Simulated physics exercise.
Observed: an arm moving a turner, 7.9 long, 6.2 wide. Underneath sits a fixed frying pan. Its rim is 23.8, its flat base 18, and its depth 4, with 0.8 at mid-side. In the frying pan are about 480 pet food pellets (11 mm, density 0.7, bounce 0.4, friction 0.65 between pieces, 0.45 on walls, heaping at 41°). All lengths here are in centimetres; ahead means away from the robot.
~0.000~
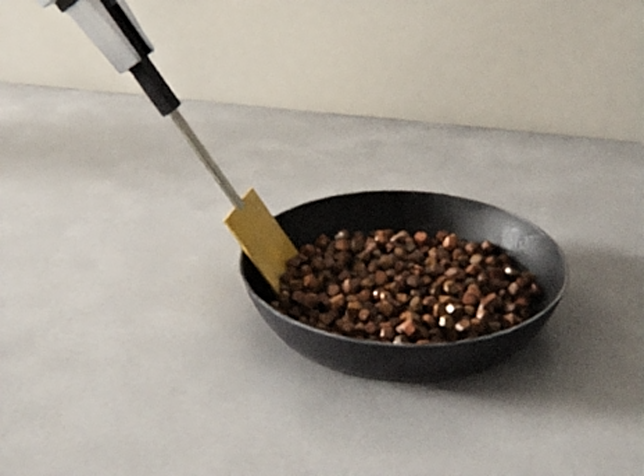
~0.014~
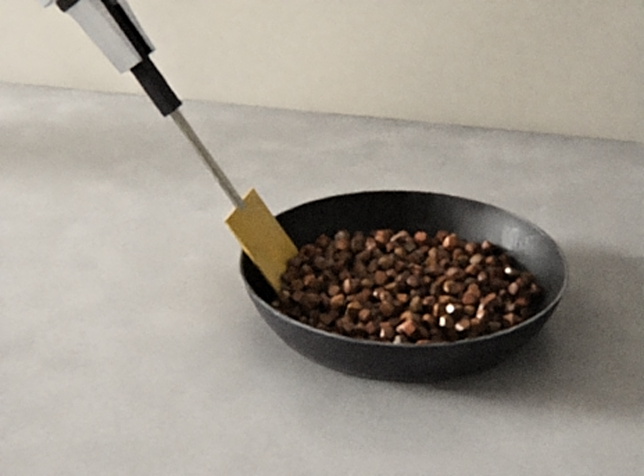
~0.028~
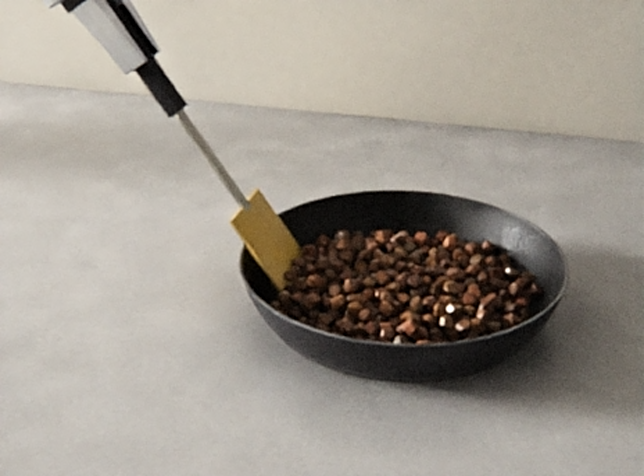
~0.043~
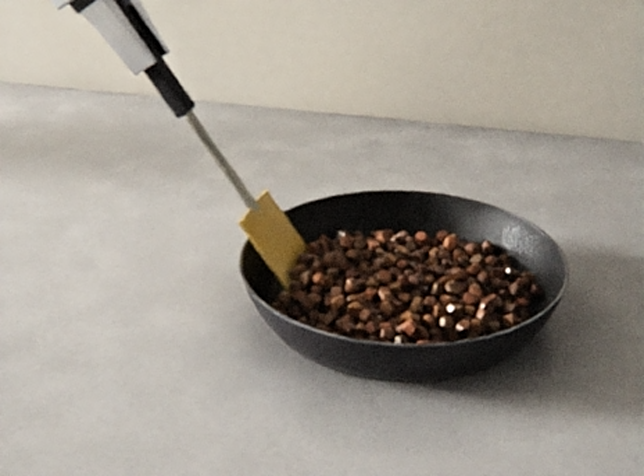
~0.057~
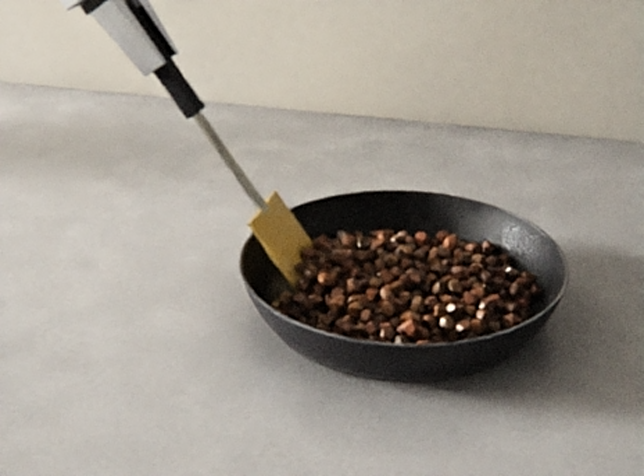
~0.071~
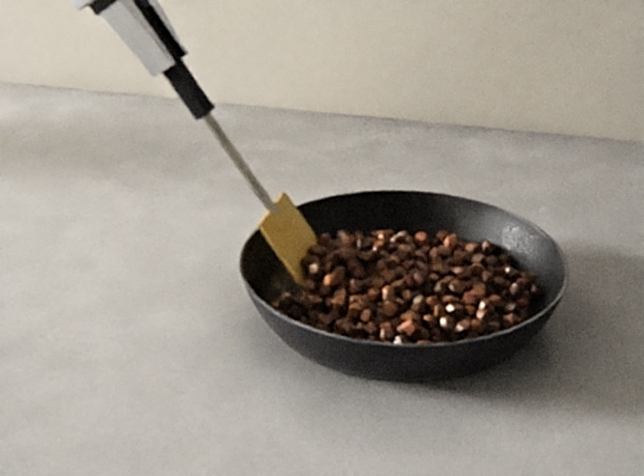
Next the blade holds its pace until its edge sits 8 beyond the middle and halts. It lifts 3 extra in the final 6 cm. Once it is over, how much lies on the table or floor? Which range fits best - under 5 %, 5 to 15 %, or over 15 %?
The range that fits: 5 to 15 %.
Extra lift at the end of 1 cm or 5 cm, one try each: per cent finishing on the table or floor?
Close to 5 and 10 percent respectively.
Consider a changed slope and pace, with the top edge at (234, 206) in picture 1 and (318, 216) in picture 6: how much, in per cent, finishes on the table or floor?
Close to 25 in a hundred.
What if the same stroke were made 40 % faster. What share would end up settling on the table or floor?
Roughly 15 per cent, I'd say.
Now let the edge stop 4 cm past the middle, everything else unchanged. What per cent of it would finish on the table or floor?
Result: Approx. 0 %.
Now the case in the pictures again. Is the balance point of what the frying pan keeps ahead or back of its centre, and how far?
Roughly 3.5 cm ahead.
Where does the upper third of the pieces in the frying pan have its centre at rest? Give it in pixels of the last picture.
(515, 285).
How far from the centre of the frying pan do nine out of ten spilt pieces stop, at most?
Around 25 centimetres.
By 0.17 s, sloping 55°, highest piece 5 above the table; 484 in the frying pan.
By 0.26 s, sloping 55°, highest piece 7 above the table; 484 in the frying pan.
By 0.51 s, sloping 55°, highest piece 6 above the table; 447 in the frying pan, 37 on the table or floor.
By 1.56 s, sloping 55°, highest piece 5 above the table; 445 in the frying pan, 39 on the table or floor.
Final count, 445 in the frying pan, 39 on the table or floor. That is 8 % on the table or floor.
